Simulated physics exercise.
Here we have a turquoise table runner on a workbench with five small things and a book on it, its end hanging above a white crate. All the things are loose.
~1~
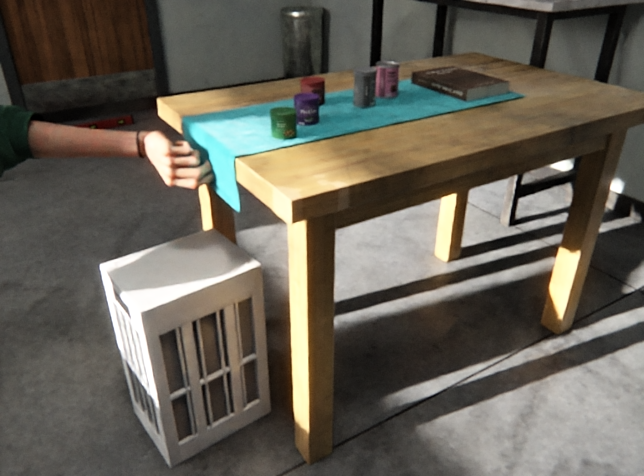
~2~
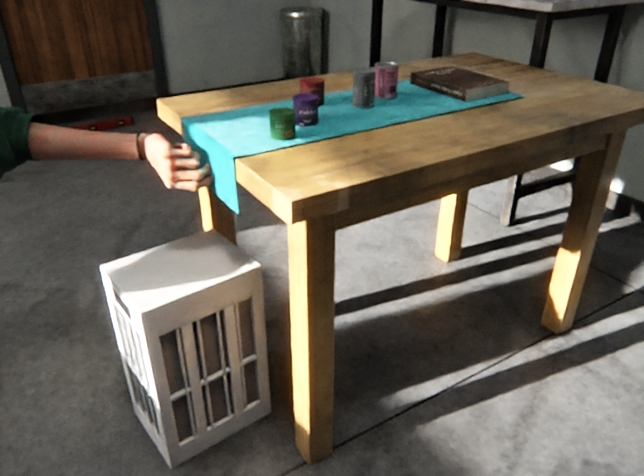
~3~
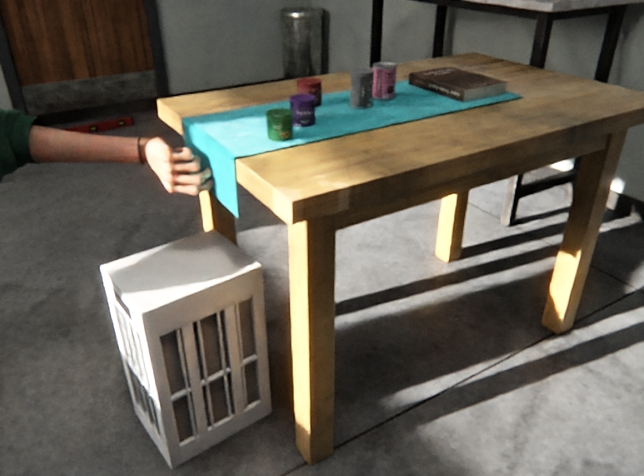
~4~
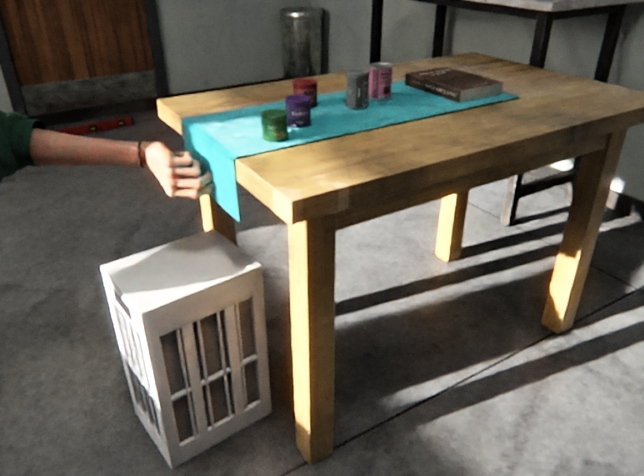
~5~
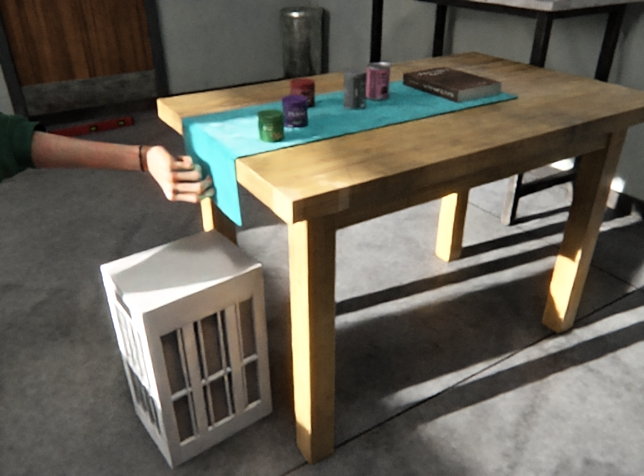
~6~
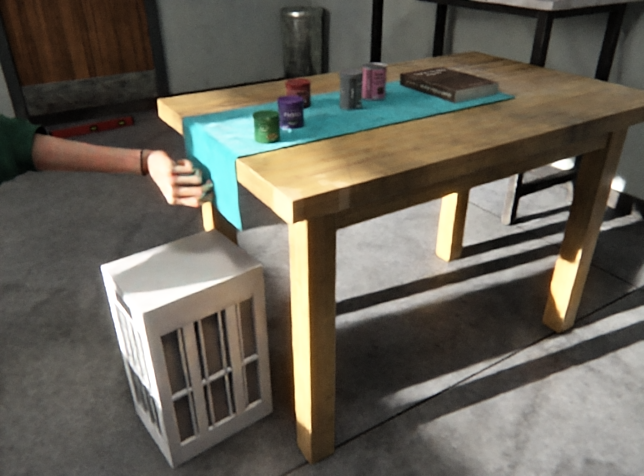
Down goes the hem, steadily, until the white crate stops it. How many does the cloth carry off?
The workbench loses one.
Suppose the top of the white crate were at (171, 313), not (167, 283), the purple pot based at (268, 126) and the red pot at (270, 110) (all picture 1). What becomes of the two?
The purple pot is carried off, the red pot drops off.
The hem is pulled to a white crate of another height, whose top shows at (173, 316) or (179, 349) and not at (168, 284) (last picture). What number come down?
It would be 2 and 3.
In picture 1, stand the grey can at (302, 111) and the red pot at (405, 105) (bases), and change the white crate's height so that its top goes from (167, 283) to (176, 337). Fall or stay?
The grey can is carried off; the red pot holds on.
Early on, hem near (216, 239); all still up.
Midway, hem on the crate; green pot gone.
Finally, hem on the crate; green pot gone. The count of fallen things is one.
